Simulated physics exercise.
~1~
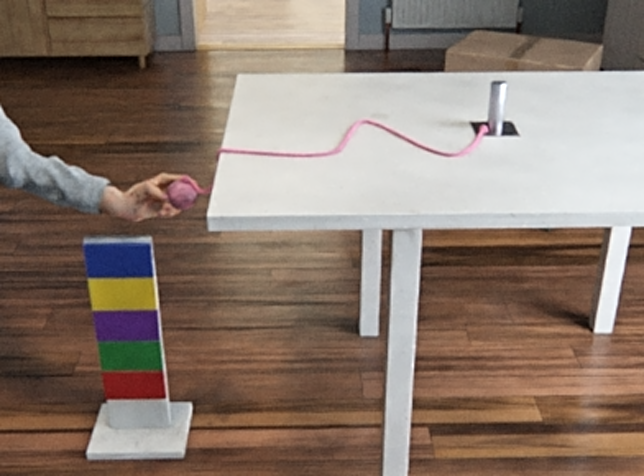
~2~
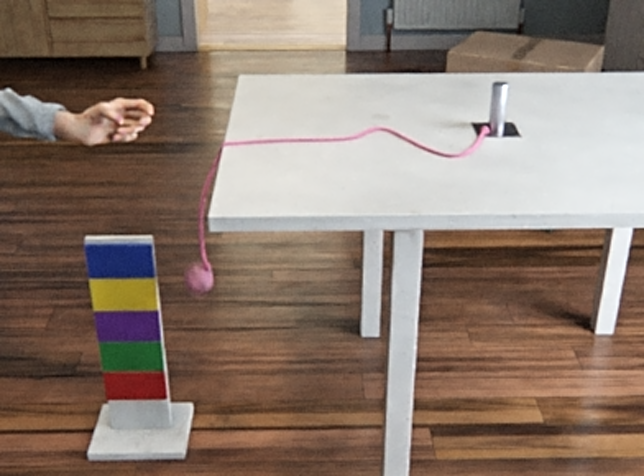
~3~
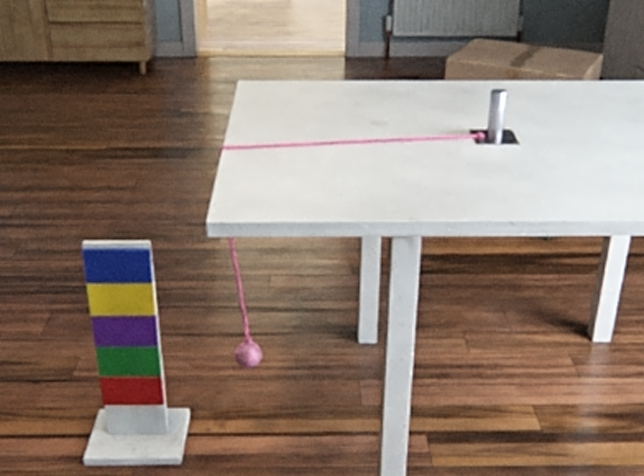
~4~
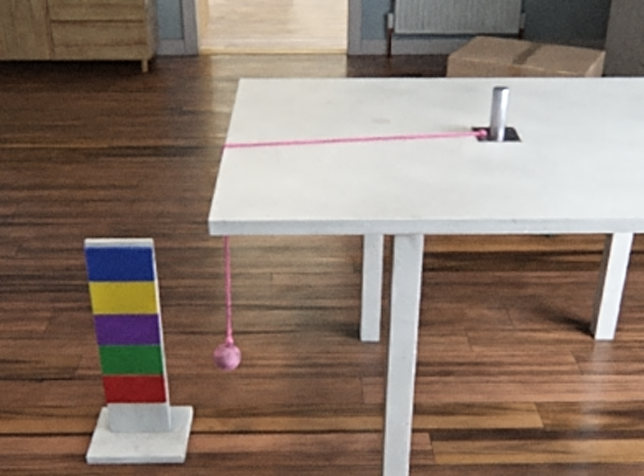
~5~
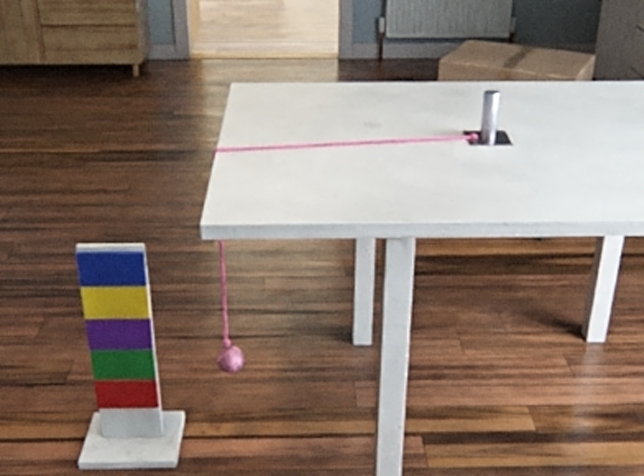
A pink ball on a cord tied to a post on a white table dropped past the table's edge when a hand let go, pulled the cord straight, swung a little, and ended up hanging level with the green band of the coloured stand.
